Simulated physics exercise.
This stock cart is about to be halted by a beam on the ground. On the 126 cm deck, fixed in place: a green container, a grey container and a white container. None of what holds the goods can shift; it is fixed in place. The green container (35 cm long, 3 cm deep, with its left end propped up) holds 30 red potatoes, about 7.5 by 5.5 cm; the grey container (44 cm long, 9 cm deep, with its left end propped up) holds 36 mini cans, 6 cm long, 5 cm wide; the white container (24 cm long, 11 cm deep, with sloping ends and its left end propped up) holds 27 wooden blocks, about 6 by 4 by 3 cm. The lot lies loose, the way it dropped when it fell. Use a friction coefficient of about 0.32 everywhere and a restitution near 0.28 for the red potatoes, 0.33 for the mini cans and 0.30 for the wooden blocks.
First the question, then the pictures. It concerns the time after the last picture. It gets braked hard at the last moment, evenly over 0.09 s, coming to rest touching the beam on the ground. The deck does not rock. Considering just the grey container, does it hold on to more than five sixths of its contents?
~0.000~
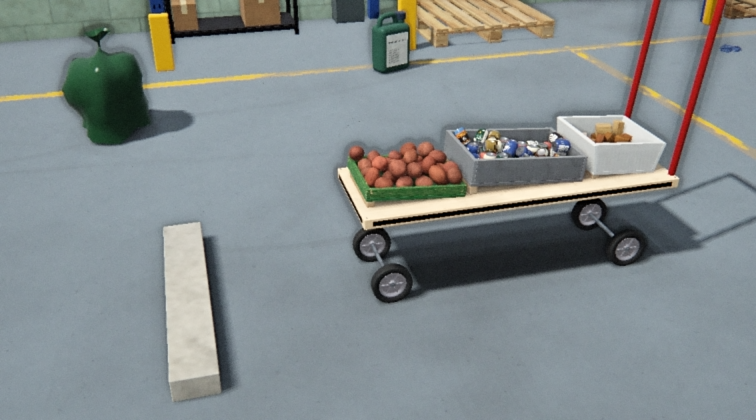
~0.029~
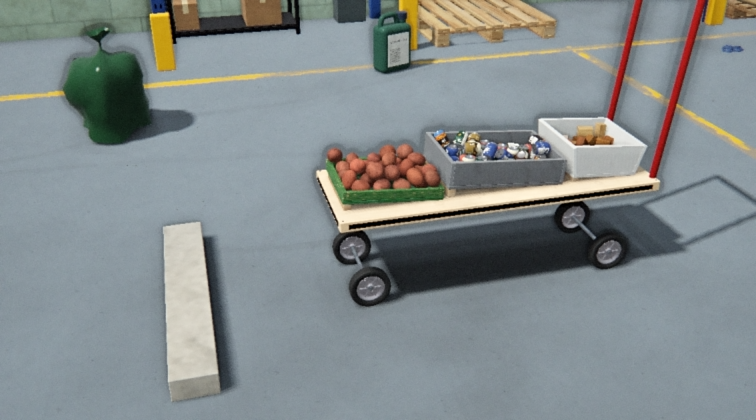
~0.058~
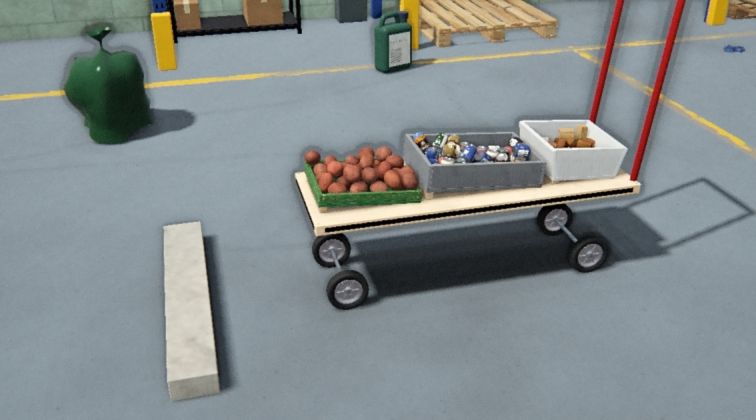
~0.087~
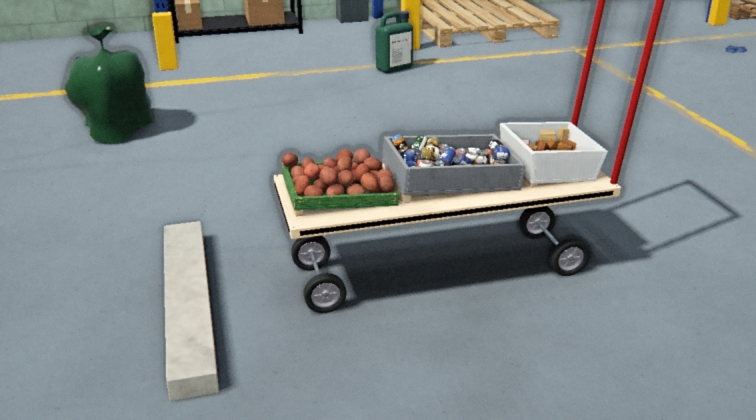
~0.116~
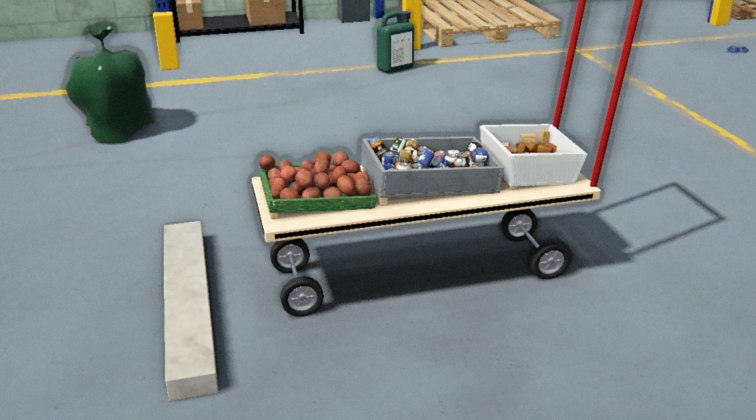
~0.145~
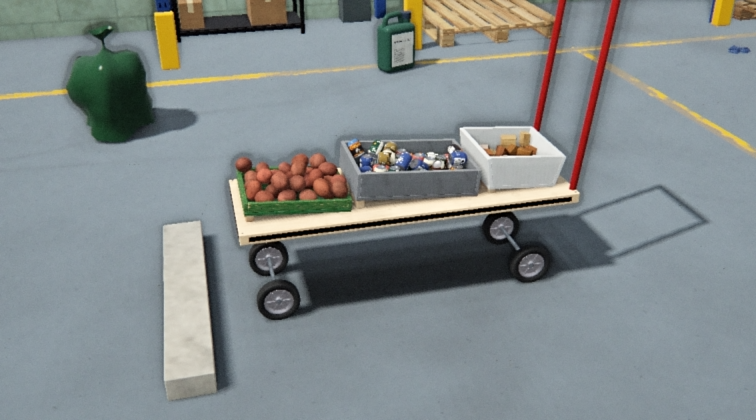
Yes, its loss stays under a sixth.
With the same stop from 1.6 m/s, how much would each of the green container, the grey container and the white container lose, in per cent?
Then the green container sheds 20 per cent of its load, the grey container 0 per cent, and the white container 0 per cent.
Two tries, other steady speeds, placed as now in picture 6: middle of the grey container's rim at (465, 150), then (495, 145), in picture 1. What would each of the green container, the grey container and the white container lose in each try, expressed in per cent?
For the green container it's 20 % and then 30 %, for the grey container 0 % and then 0 %, and for the white container 0 % and then 0 %.
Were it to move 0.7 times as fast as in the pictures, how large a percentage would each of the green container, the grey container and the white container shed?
Green container 30, grey container 0, white container 0 per cent.
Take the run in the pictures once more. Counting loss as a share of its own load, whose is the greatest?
Green container.
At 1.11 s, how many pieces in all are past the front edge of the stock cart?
About 12.
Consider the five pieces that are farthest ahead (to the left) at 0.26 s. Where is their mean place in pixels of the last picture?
Around (190, 184) in pixels.
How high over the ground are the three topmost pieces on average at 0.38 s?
Their middles average near 66 cm high.
After 0.16 s, it begins to slow.
After 0.26 s, 3 of 30 out of the green container, 0 of 36 out of the grey container and 0 of 27 out of the white container.
After 0.38 s, 7 of 30 out of the green container, 0 of 36 out of the grey container and 0 of 27 out of the white container.
After 0.61 s, 10 of 30 out of the green container, 2 of 36 out of the grey container and 0 of 27 out of the white container.
When it is over (at 1.11 s), 11 of 30 out of the green container, 2 of 36 out of the grey container and 0 of 27 out of the white container. Asked share, 2 of 36, 6 per cent.
